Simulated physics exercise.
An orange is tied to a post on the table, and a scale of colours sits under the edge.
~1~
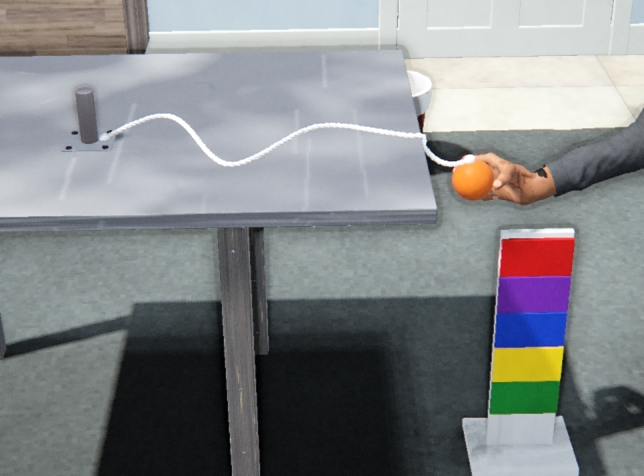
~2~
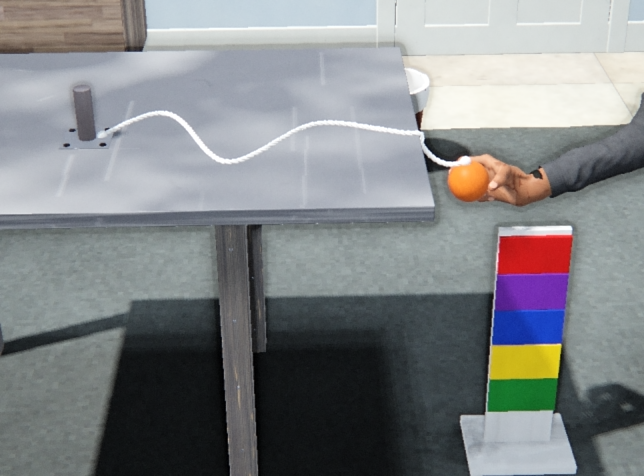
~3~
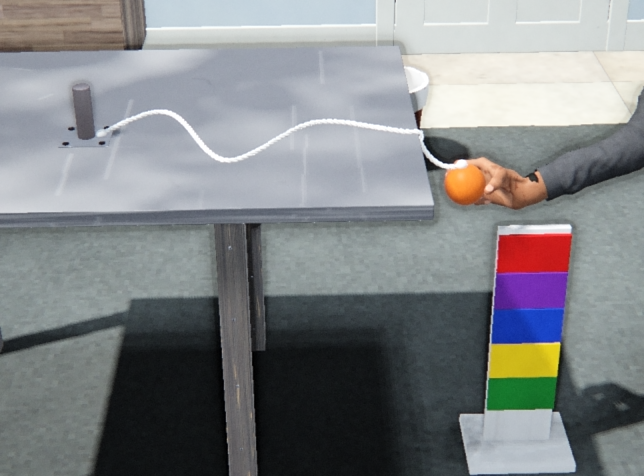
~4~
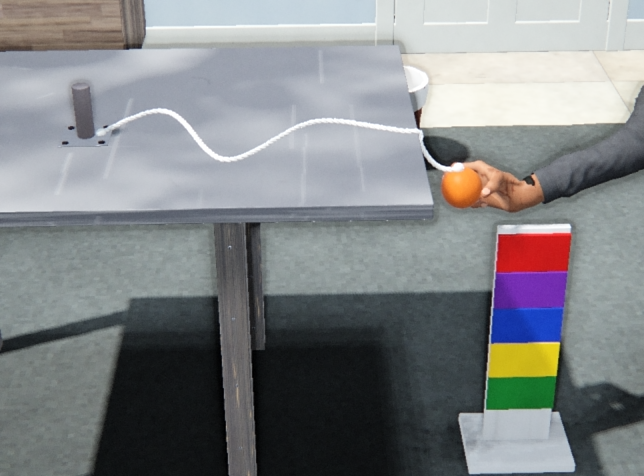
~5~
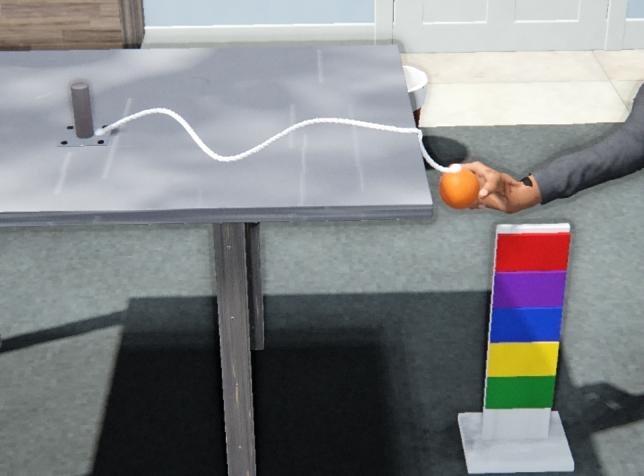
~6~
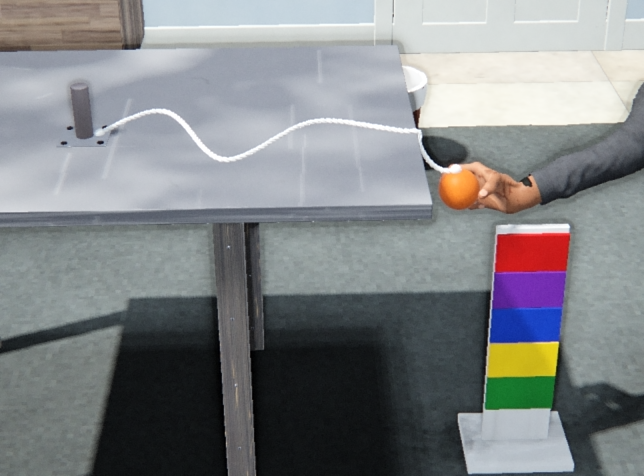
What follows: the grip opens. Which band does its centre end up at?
Blue.
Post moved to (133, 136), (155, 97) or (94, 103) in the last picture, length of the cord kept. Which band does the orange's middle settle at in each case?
In turn, yellow, then yellow, then blue.
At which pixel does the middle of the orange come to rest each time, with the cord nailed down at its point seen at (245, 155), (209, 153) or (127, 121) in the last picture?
In that order: (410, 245), (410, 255) and (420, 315).
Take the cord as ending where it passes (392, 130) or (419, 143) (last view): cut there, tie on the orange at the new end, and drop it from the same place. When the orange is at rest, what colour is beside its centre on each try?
In order, the results are red and purple.
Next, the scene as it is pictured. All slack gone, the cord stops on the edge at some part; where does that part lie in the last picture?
Check around (293, 129) - that's where it is.
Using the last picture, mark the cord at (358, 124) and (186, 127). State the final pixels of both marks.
They end up around (415, 206) and around (232, 134).
Early on, orange near (448, 322); level with blue.
Midway, orange near (379, 324); level with blue.
Near the end, orange near (423, 326); level with blue.
Finally, orange near (413, 328); level with blue. At blue.
